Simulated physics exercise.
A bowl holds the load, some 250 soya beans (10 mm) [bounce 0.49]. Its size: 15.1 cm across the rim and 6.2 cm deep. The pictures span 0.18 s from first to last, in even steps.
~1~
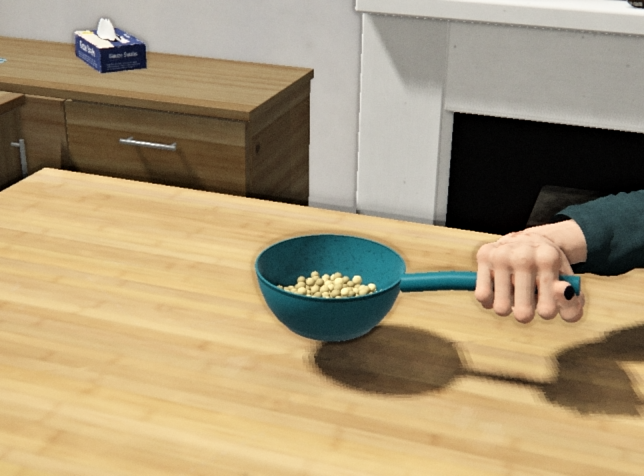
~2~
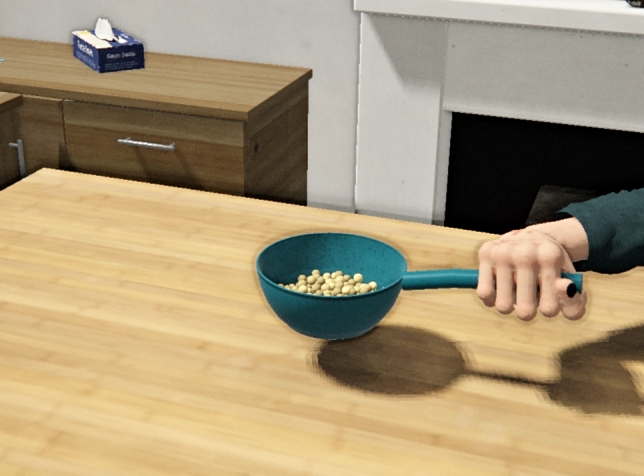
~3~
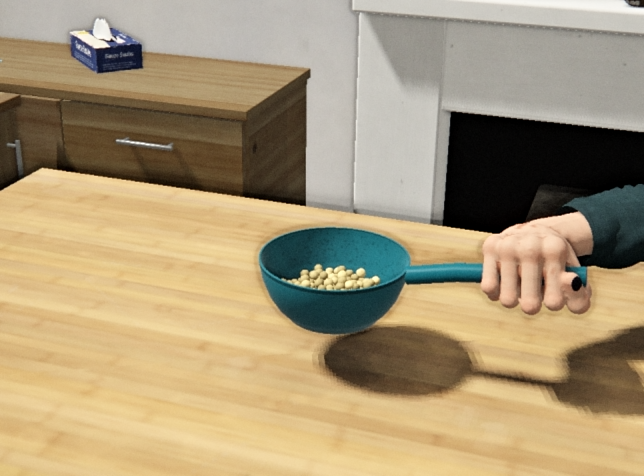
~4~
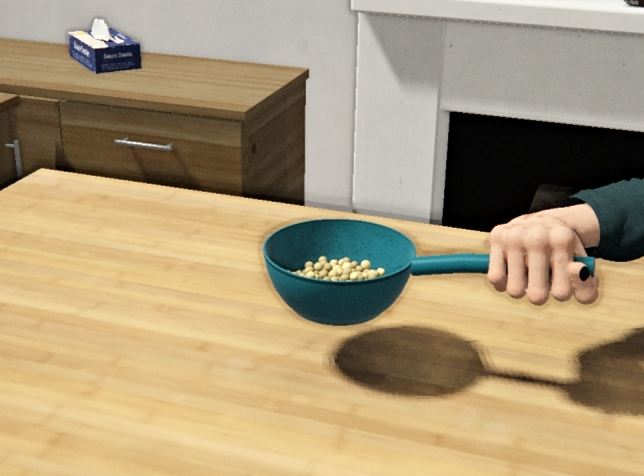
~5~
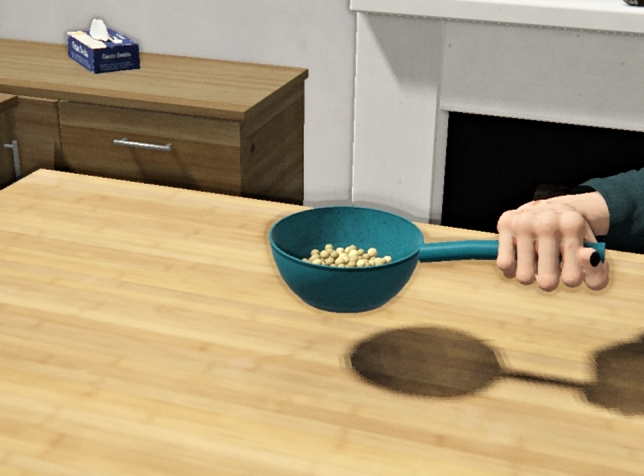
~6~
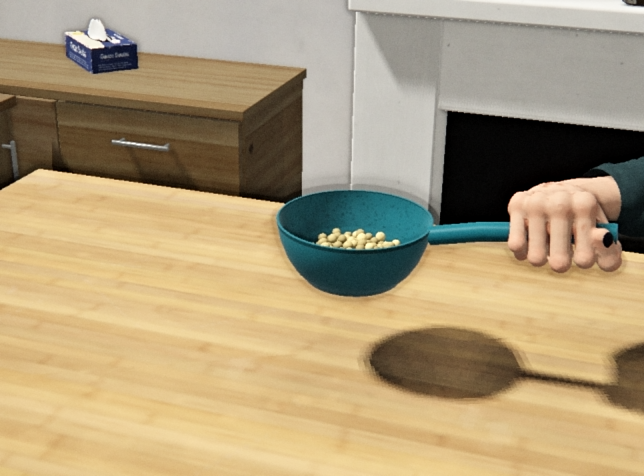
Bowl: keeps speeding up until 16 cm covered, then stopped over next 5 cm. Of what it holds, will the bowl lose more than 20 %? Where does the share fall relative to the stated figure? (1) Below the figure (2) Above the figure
(1) Below the figure.
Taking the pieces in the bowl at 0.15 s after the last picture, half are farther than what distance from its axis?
Reading: Near 3.5 cm.
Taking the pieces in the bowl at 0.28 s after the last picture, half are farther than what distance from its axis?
Roughly 3.5 cm.
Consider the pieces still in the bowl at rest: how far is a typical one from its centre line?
Result: Roughly 3.5 centimetres.
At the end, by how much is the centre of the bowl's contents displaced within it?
Net shift: Near 1.5 cm.
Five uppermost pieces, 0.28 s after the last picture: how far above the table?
Estimate: Close to 29 cm.
Then, 0.15 s after the last picture, bowl 100 %; middle of the pieces not yet landed near (404, 156).
Then, 0.28 s after the last picture, bowl 100 %; middle of the pieces not yet landed near (437, 128).
Then, 0.39 s after the last picture, bowl 100 %; middle of the pieces not yet landed near (435, 129).
Then, 0.50 s after the last picture, bowl 100 %; middle of the pieces not yet landed near (435, 129).
In the end, bowl 100 %.
